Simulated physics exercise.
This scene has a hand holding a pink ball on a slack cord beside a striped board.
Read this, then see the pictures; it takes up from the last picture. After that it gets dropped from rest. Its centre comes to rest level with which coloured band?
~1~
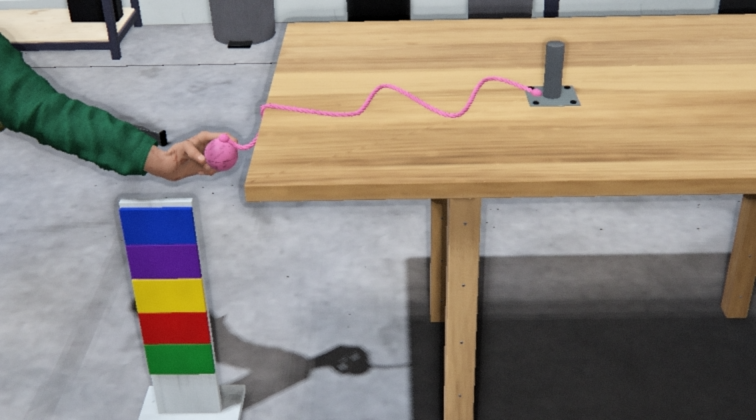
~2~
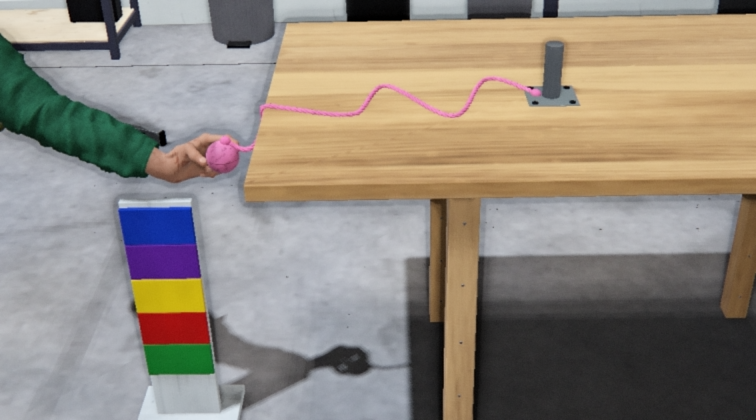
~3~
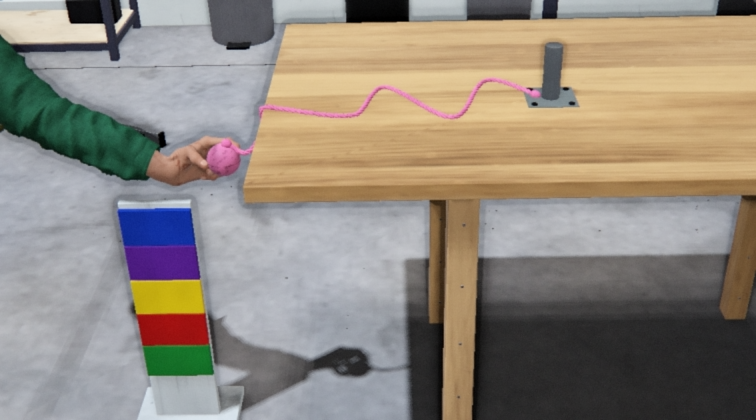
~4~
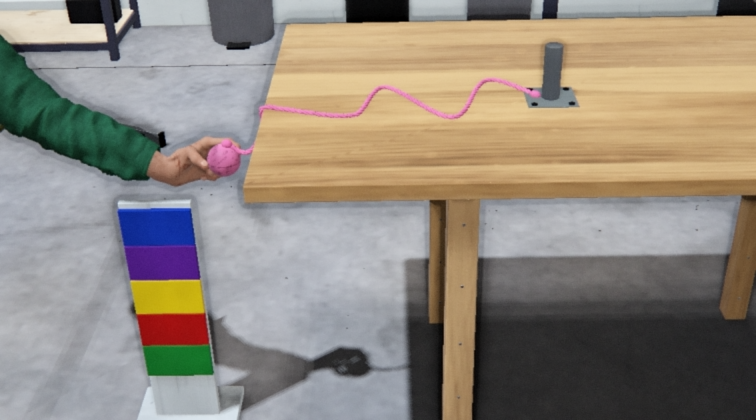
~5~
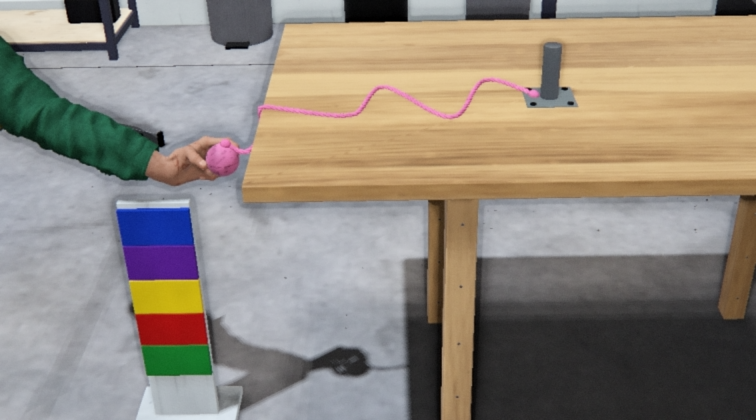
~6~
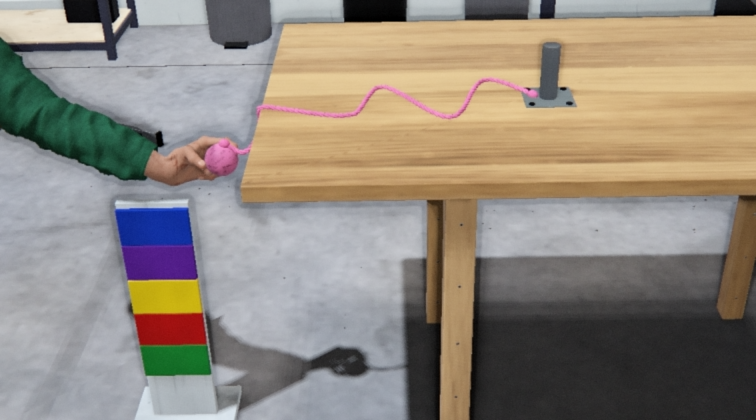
With the red one.
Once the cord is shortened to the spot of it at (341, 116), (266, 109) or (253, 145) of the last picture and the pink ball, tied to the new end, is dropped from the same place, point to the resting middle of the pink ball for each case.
In turn, (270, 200) for the first, (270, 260) for the second and (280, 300) for the third.
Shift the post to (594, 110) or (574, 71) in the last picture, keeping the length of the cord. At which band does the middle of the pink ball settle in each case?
For the first spot, yellow; for the second, yellow.
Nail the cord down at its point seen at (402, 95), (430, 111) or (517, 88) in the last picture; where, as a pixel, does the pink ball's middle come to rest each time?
Near (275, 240), then (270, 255), then (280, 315).
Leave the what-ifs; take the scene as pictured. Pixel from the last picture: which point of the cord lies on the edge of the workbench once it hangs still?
About (378, 88).
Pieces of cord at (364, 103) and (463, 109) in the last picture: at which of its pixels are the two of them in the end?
First: (265, 148). Second: (391, 101).
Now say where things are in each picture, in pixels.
Pink ball (222, 154); blue (158, 228); purple (164, 263); yellow (169, 297); red (174, 329); green (180, 360), in the first frame.
Pink ball (223, 157); cord through (506, 81) (466, 108) (410, 96) (363, 108) (284, 108), in the second frame.
Pink ball (224, 160), in the third frame.
Pink ball (224, 160); cord through (505, 83) (466, 109) (409, 98) (363, 109) (284, 109), in the fourth frame.
Pink ball (223, 160), in the fifth frame.
Pink ball (221, 160); cord through (503, 83) (463, 109) (407, 97) (360, 109) (281, 109), in the sixth frame.
A little later, ball near (284, 327); level with red.
Next, ball near (281, 326); level with red.
When it is over, ball near (283, 326); level with red. Its centre hangs level with the red band.
